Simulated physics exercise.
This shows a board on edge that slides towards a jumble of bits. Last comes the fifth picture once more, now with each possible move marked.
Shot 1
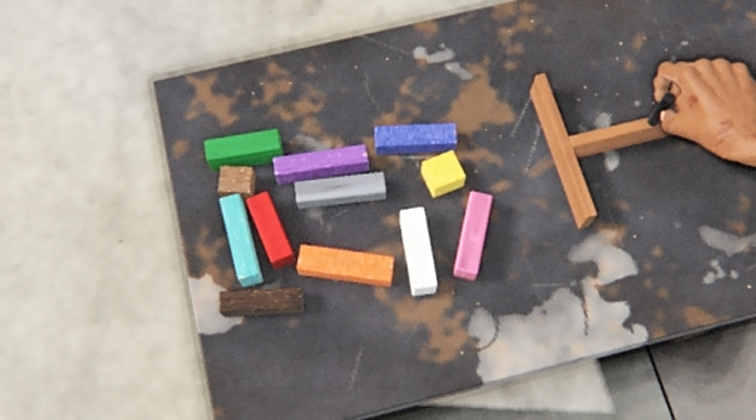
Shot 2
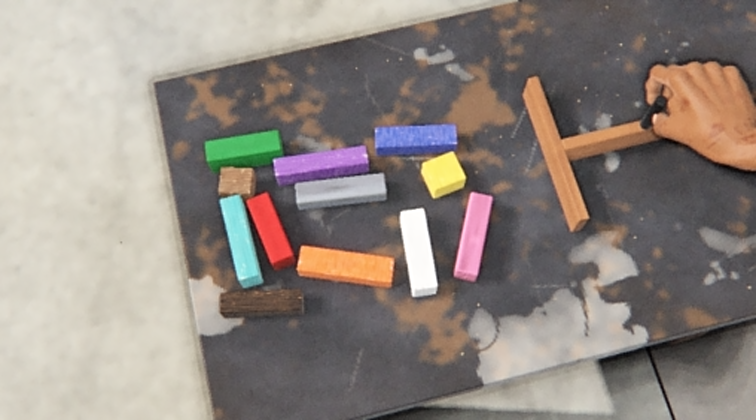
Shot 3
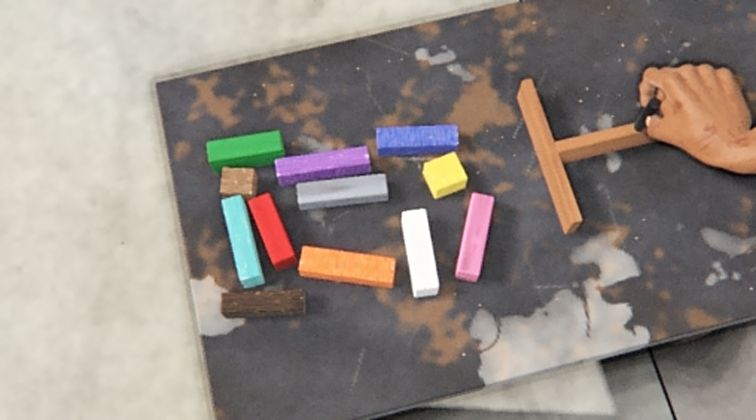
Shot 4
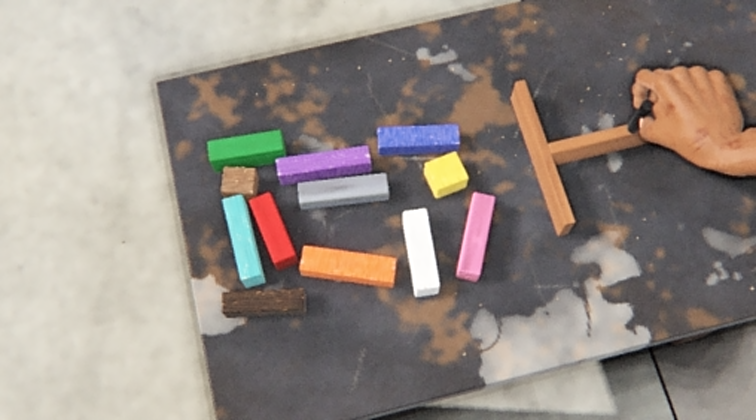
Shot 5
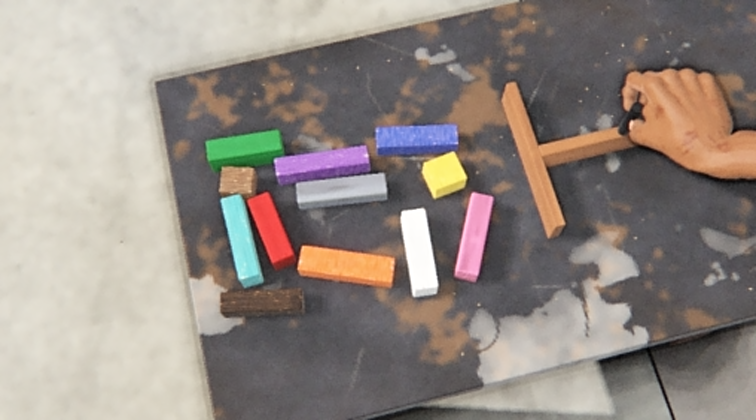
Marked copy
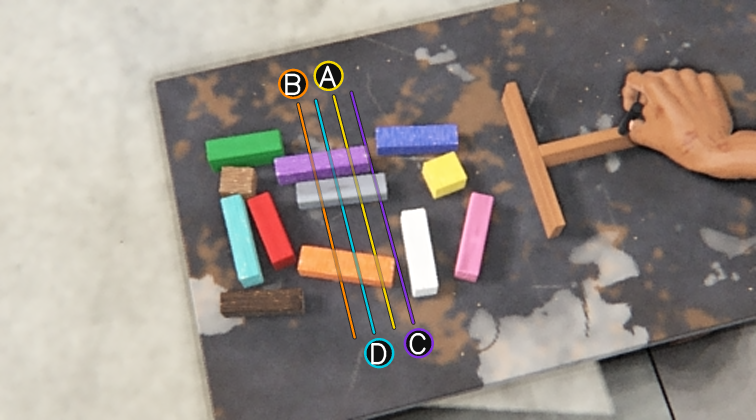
On a dark, blotchy slab, a hand slowly slid a wooden T-shaped pusher a short way left towards a jumble of colourful sticks and blocks, which all lay still.
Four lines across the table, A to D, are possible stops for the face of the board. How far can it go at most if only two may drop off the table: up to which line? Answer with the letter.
The farthest such stop is B.
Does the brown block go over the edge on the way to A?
By then, yes.
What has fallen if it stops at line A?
The brown block.
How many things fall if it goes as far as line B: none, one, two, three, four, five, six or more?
Two.
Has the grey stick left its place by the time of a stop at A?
By then, yes.
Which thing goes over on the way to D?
The brown block.
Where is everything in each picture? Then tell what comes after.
In the first picture, board (566, 143); grey stick (341, 190); red stick (271, 230).
In the second picture, board (558, 146); orange bar (346, 267).
In the third picture, board (552, 148); turquoise bar (243, 242).
In the fourth picture, board (545, 150); yellow block (446, 175).
In the fifth picture, board (535, 152); black bar (263, 303); green stick (247, 151); purple bar (323, 166).
On the copy, A at (362, 206); B at (325, 215); C at (381, 202); D at (343, 211).
On B. First, board (461, 169); pink stick (462, 243); blue bar (400, 145).
Then, board (386, 187); brown block (180, 197); turquoise bar (224, 244).
Finally, board (328, 201); turquoise bar over the edge; brown block over the edge; two fallen.
By contrast, A is within the limit but short; C is within the limit but short; D is within the limit but short.
